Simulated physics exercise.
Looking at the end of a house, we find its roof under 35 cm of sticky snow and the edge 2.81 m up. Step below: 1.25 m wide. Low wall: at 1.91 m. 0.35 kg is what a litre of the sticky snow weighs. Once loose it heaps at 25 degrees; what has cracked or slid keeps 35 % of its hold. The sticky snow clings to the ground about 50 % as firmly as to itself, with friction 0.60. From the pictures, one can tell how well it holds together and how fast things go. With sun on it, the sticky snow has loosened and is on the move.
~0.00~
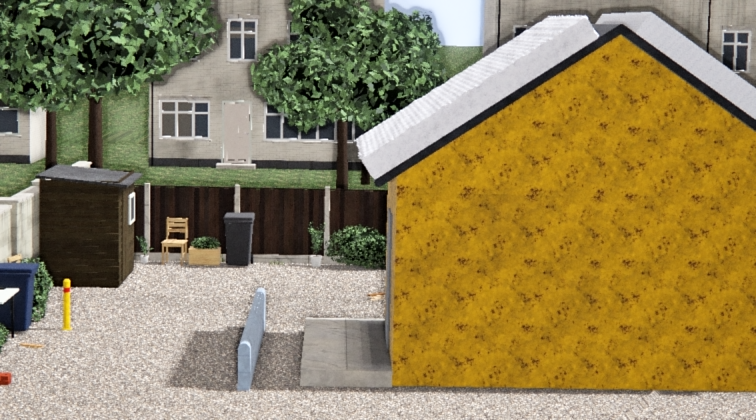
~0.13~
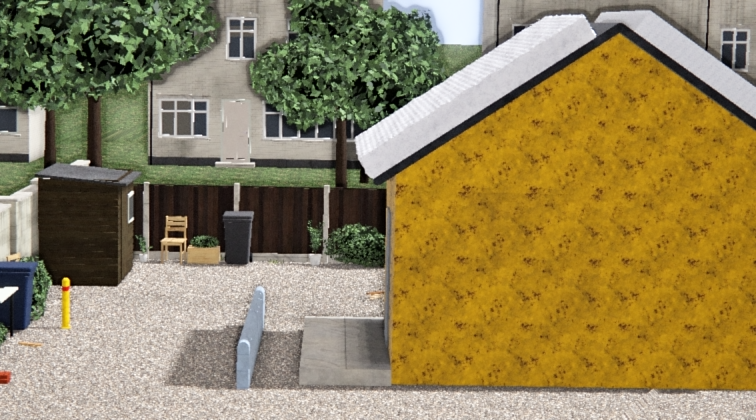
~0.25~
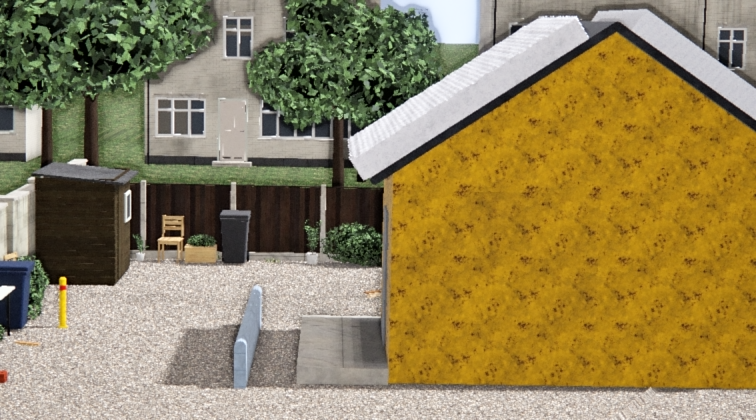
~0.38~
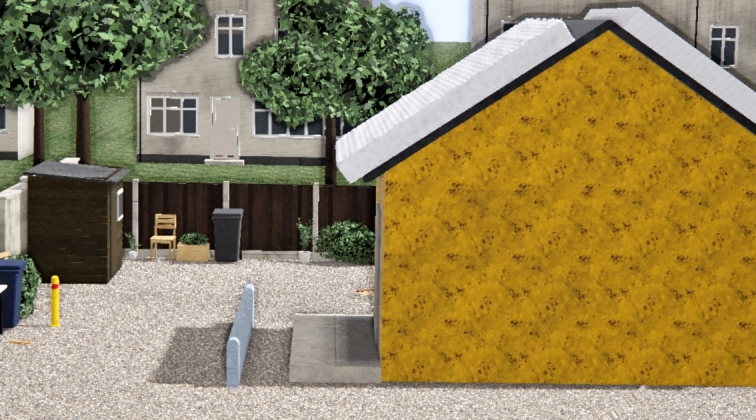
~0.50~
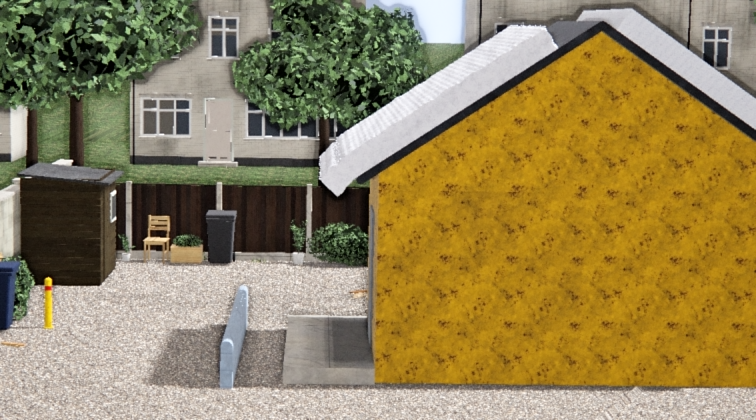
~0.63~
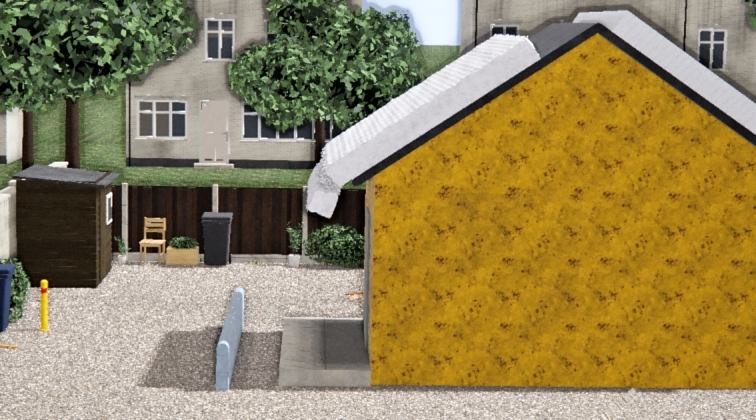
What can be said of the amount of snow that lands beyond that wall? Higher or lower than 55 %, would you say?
Lower than 55 %.
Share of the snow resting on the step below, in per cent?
25 per cent or so.
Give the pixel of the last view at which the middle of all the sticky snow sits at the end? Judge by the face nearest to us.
Roughly at (203, 367).
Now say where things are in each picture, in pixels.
Foremost bit of the sticky snow at (363, 162), 3 % of it past the eaves, in one piece, in the first picture.
Foremost bit of the sticky snow at (360, 162), its middle shifted 2.1 cm, 3 % of it past the eaves, in one piece, in the second picture.
Foremost bit of the sticky snow at (353, 164), its middle shifted 8.6 cm, 5 % of it past the eaves, in one piece, in the third picture.
Foremost bit of the sticky snow at (339, 167), its middle shifted 20 cm, 8 % of it past the eaves, in one piece, in the fourth picture.
Foremost bit of the sticky snow at (323, 178), its middle shifted 35 cm, 13 % of it past the eaves, cracking, in the fifth picture.
Foremost bit of the sticky snow at (309, 210), its middle shifted 56 cm, 18 % of it past the eaves, cracking, in the sixth picture.
After 1.06 s, 74 % is still on the roof and 0 % is past the low wall.
After 1.58 s, 21 % is still on the roof and 0 % is past the low wall.
After 2.09 s, none is still on the roof and 39 % is past the low wall.
After 2.60 s, none is still on the roof and 39 % is past the low wall.
After 3.10 s, none is still on the roof and 39 % is past the low wall.
